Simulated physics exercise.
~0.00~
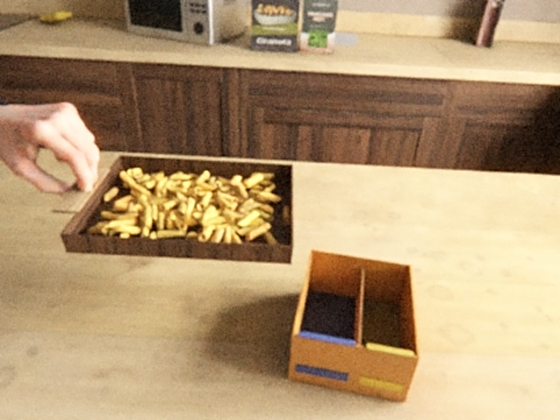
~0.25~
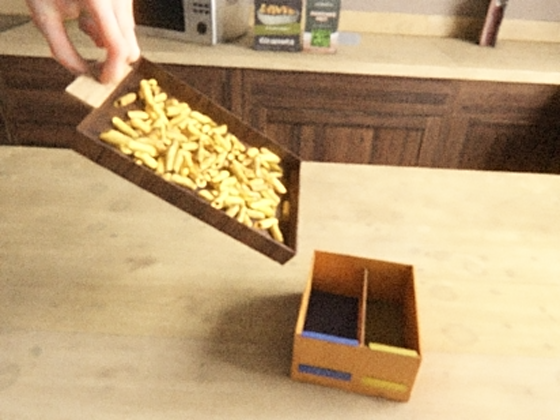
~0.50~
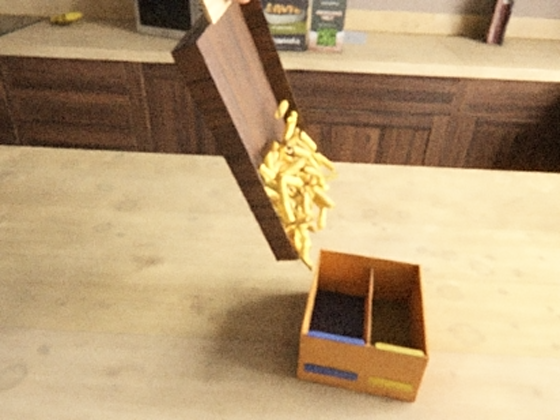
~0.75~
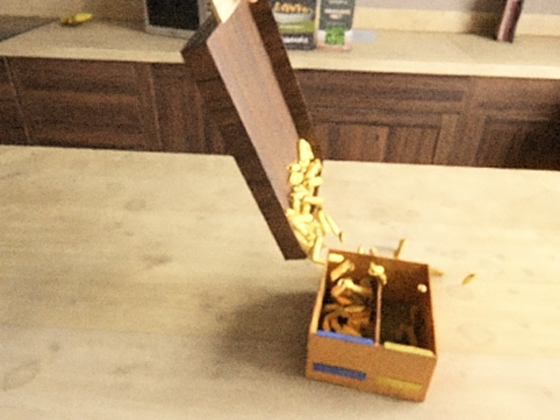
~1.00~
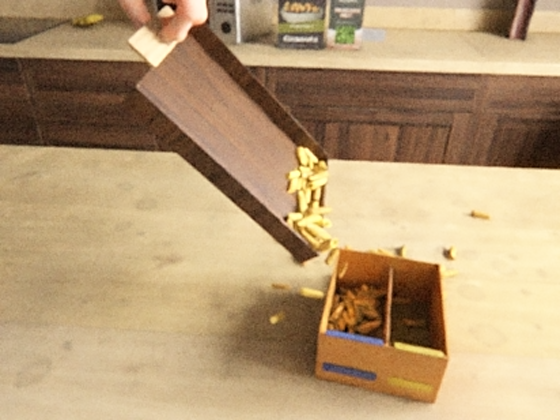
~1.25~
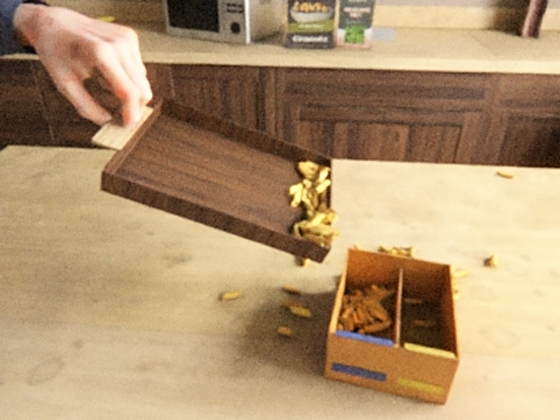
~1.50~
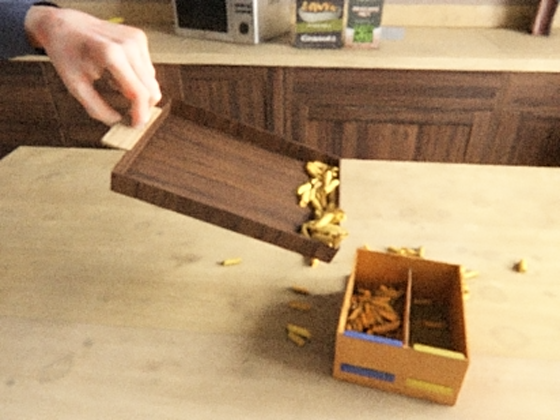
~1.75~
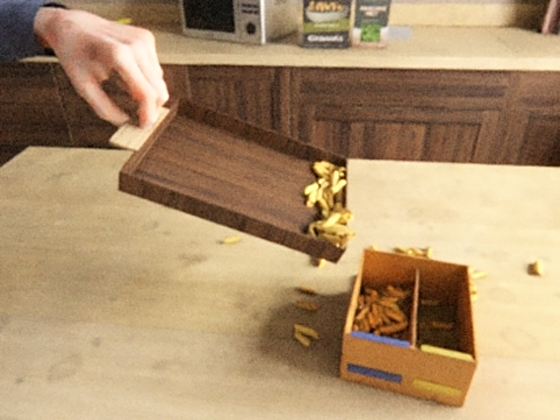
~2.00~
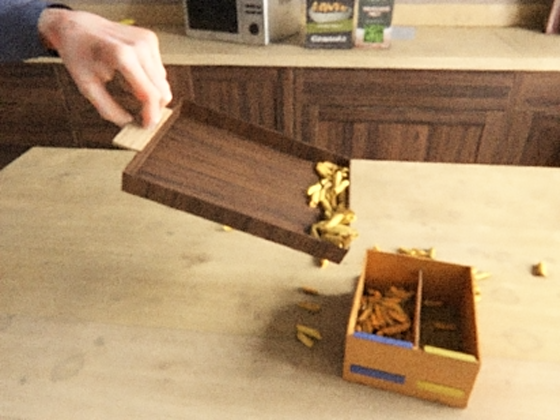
In a kitchen, a hand tips a tray of dry pasta into a divided tin, spilling some, then levels it partly, pieces remaining.
